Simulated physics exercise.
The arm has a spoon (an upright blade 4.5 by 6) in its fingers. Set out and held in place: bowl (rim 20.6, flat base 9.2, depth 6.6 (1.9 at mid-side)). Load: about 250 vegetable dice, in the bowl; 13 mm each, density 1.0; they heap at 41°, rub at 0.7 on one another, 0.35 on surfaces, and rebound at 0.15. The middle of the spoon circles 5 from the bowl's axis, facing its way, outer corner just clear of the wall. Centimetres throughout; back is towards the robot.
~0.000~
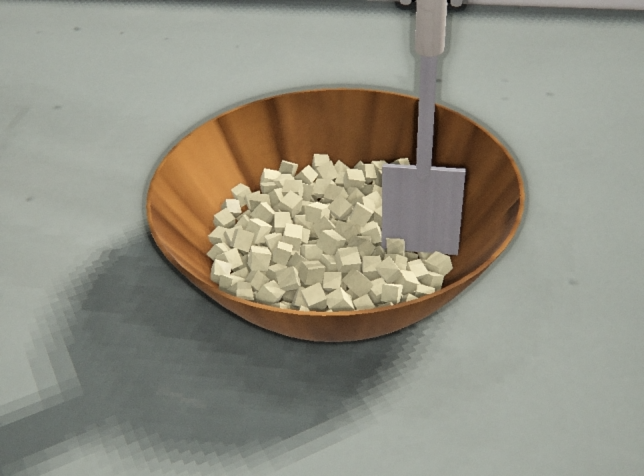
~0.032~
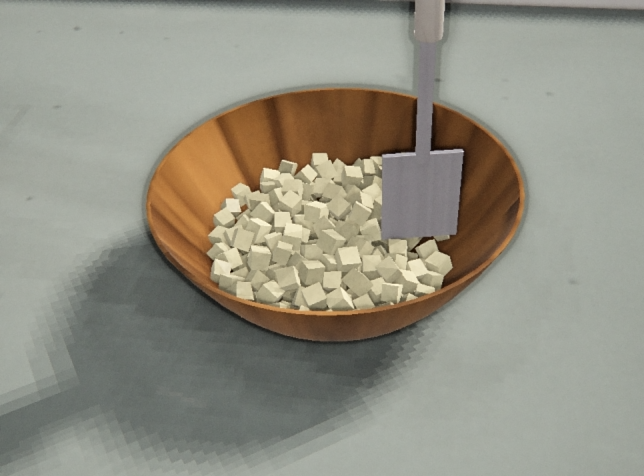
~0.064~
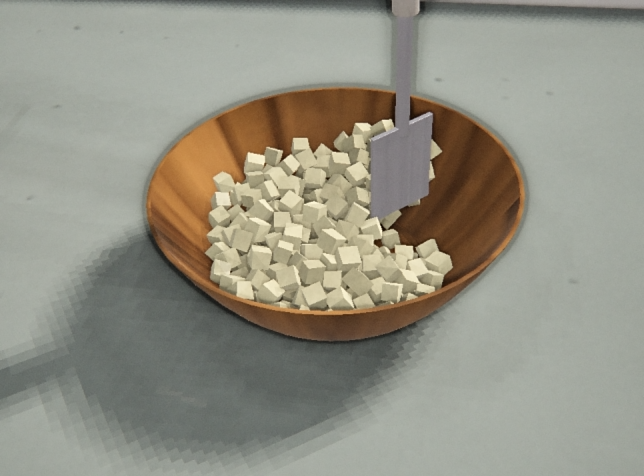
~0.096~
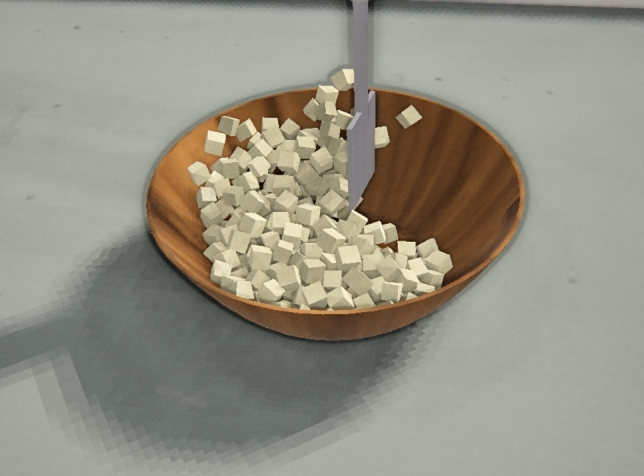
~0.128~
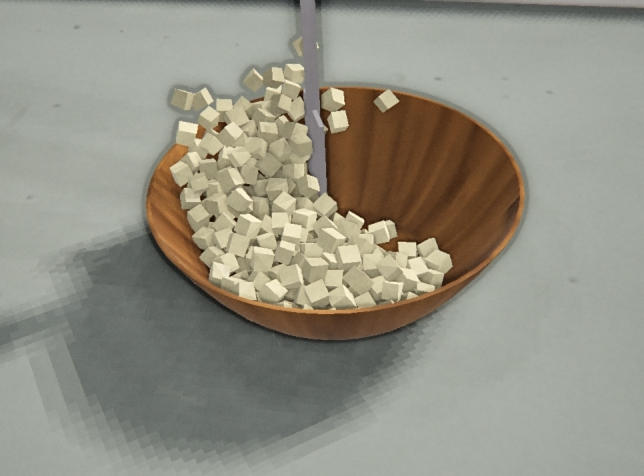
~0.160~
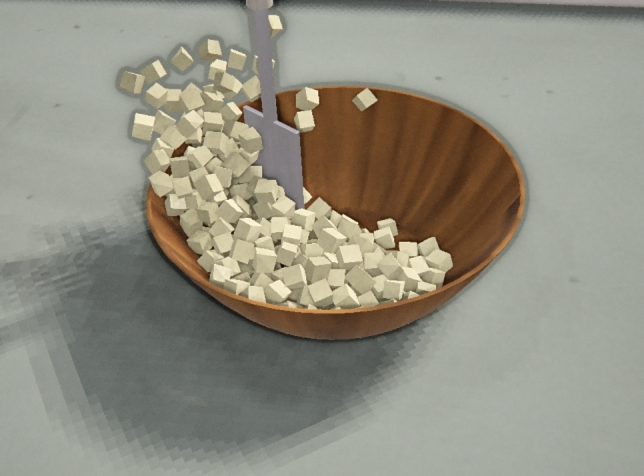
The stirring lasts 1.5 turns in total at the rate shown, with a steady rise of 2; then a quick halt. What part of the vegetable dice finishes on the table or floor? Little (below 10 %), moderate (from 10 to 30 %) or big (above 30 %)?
Answer: Big; above 30 % of the vegetable dice finish on the table or floor.
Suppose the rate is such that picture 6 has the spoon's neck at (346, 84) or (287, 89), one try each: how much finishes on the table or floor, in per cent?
About 20 and 40 per cent.
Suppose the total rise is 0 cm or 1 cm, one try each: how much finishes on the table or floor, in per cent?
Some 55 and 50 per cent.
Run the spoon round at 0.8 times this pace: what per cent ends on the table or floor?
About 40 per cent.
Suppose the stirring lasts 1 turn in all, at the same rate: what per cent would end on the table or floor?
Then about 25 per cent.
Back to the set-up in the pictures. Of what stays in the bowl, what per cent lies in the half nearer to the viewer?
Some 40 per cent.
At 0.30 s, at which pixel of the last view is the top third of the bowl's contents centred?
Around (397, 269).
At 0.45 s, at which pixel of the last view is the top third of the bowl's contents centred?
Around (372, 144).
By 0.30 s, 295° round, highest piece 13 above the table; 186 in the bowl, 10 on the table or floor, 56 in flight or on the tool.
By 0.45 s, 85° round, highest piece 9 above the table; 148 in the bowl, 78 on the table or floor, 26 in flight or on the tool.
By 0.72 s, 180° round, highest piece 5 above the table; 145 in the bowl, 107 on the table or floor.
By 1.42 s, 180° round, highest piece 5 above the table; 145 in the bowl, 107 on the table or floor.
Final count, 145 in the bowl, 107 on the table or floor. That is 42 % on the table or floor.
